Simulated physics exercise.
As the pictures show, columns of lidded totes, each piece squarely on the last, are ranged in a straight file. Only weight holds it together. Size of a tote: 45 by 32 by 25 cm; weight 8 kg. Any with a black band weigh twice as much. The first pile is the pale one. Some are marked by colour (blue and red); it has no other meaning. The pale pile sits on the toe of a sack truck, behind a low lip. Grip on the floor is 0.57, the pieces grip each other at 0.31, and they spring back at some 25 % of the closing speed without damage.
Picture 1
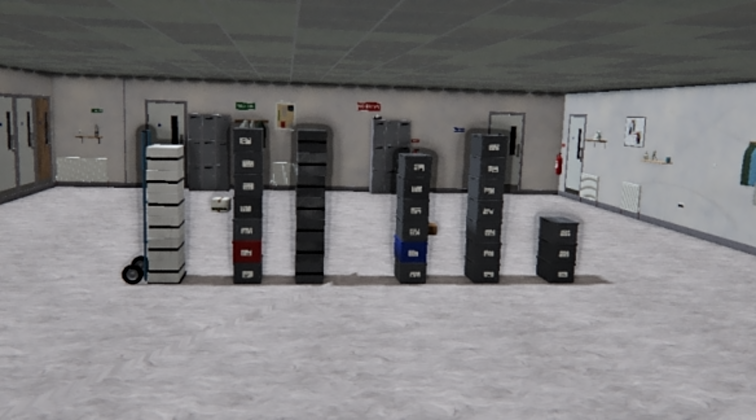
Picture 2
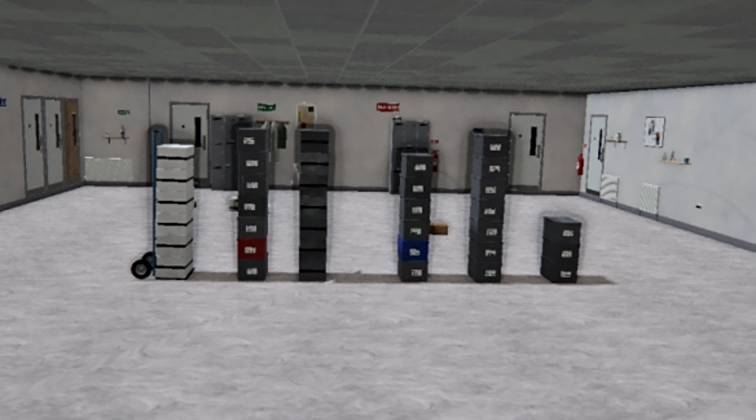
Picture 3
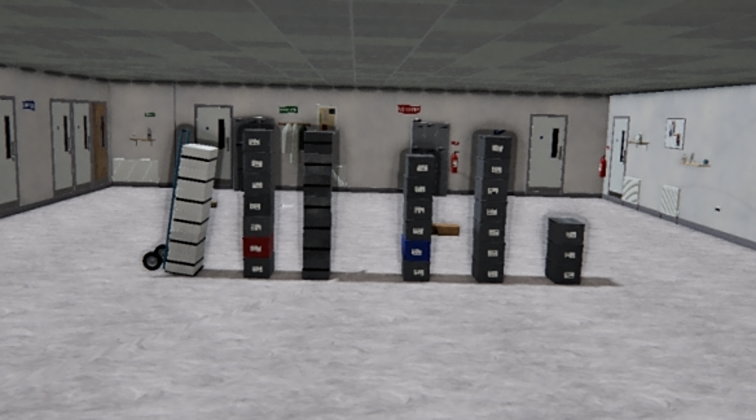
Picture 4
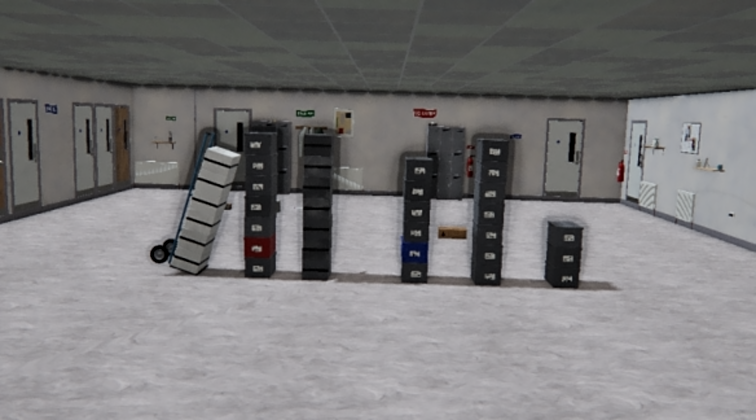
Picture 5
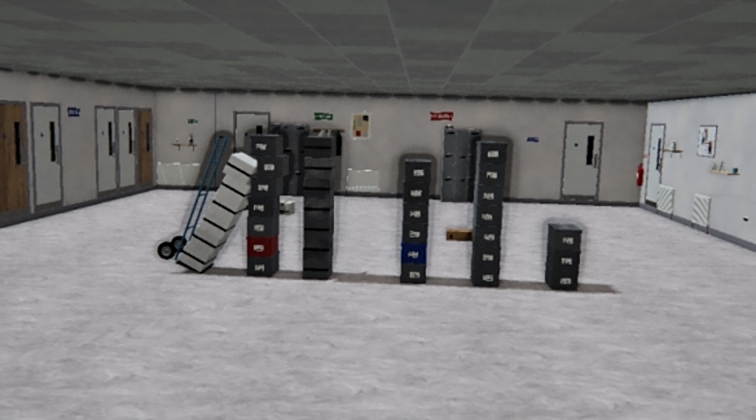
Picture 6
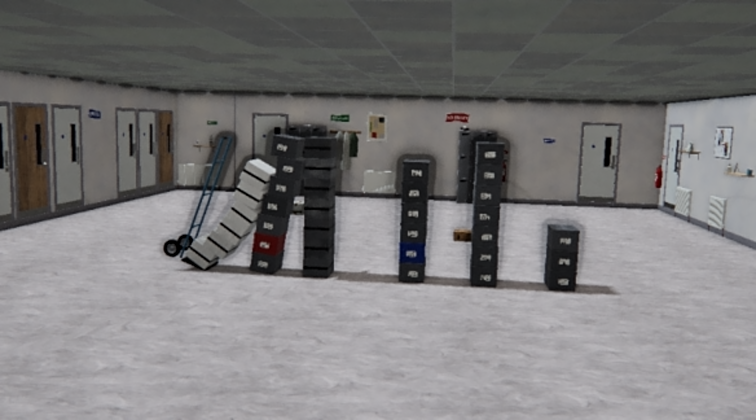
A sack truck at the left tilts toward the right, leaning its pale stack of totes over until they bend against the neighbouring dark column with the red tote, which then tilts slightly toward the next dark stack.
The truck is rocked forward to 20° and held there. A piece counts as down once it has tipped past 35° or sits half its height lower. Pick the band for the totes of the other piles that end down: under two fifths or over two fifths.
Ending down: Upwards of two fifths.
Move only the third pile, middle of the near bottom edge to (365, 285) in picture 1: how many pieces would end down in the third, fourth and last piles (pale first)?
Then third 6, fourth 5, last 2.
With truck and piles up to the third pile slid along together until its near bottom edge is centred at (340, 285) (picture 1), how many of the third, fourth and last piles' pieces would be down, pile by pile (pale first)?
In that case third 7, fourth 6, last 2.
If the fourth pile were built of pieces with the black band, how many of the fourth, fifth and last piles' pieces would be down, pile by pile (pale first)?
In that case fourth 5, fifth 7, last 2.
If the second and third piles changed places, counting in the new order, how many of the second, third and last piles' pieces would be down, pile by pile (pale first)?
In that case second 6, third 6, last 2.
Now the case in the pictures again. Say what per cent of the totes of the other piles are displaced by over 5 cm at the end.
95 per cent.
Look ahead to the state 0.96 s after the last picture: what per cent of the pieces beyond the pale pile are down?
At that moment 45 per cent.
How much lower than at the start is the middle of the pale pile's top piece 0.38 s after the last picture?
About 30 cm.
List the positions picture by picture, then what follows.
In the first picture (we follow the side turned to the camera; the camera moves round a little), truck frame (144, 162) 0° forward; blue tote (414, 253); red tote (247, 252); no other piece has moved.
In the second picture, truck frame (154, 161) 1° forward; red tote (251, 249).
In the third picture, truck frame (178, 159) 8° forward, top of the pale pile leaning 8°; red tote (256, 248); no other piece has moved.
In the fourth picture, truck frame (199, 160) 17° forward, top of the pale pile leaning 17°; red tote (257, 248); no other piece has moved.
In the fifth picture, truck frame (211, 162) 20° forward, top of the pale pile leaning 28°; red tote (259, 247); 3 stirred so far.
In the sixth picture, truck frame (214, 162) 20° forward, top of the pale pile leaning 28°; red tote (265, 245) tipped 8°; blue tote (412, 253); steepest lean 8°, the tote at (274, 206); 7 stirred so far.
Then, 0.38 s on from the sixth picture, 6 of the pale pile down; none of the 30 other totes down, 14 disturbed; red tote tipped 16°.
Then, 0.96 s on from the sixth picture, 6 of the pale pile down; 13 of the 30 other totes down; red tote tipped 48°, 17 cm lower.
Then, 1.52 s on from the sixth picture, 6 of the pale pile down; 18 of the 30 other totes down; red tote tipped 37°, 17 cm lower; blue tote displaced 17 cm.
Then, 2.34 s on from the sixth picture, 6 of the pale pile down; 26 of the 30 other totes down; red tote tipped 37°, 17 cm lower; blue tote displaced 17 cm.
Finally, 6 of the pale pile down; 26 of the 30 other totes down; red tote tipped 37°, 17 cm lower; blue tote displaced 15 cm. That is 87 per cent. Seen by the last camera, middles, red tote near (295, 257), blue tote near (425, 251).
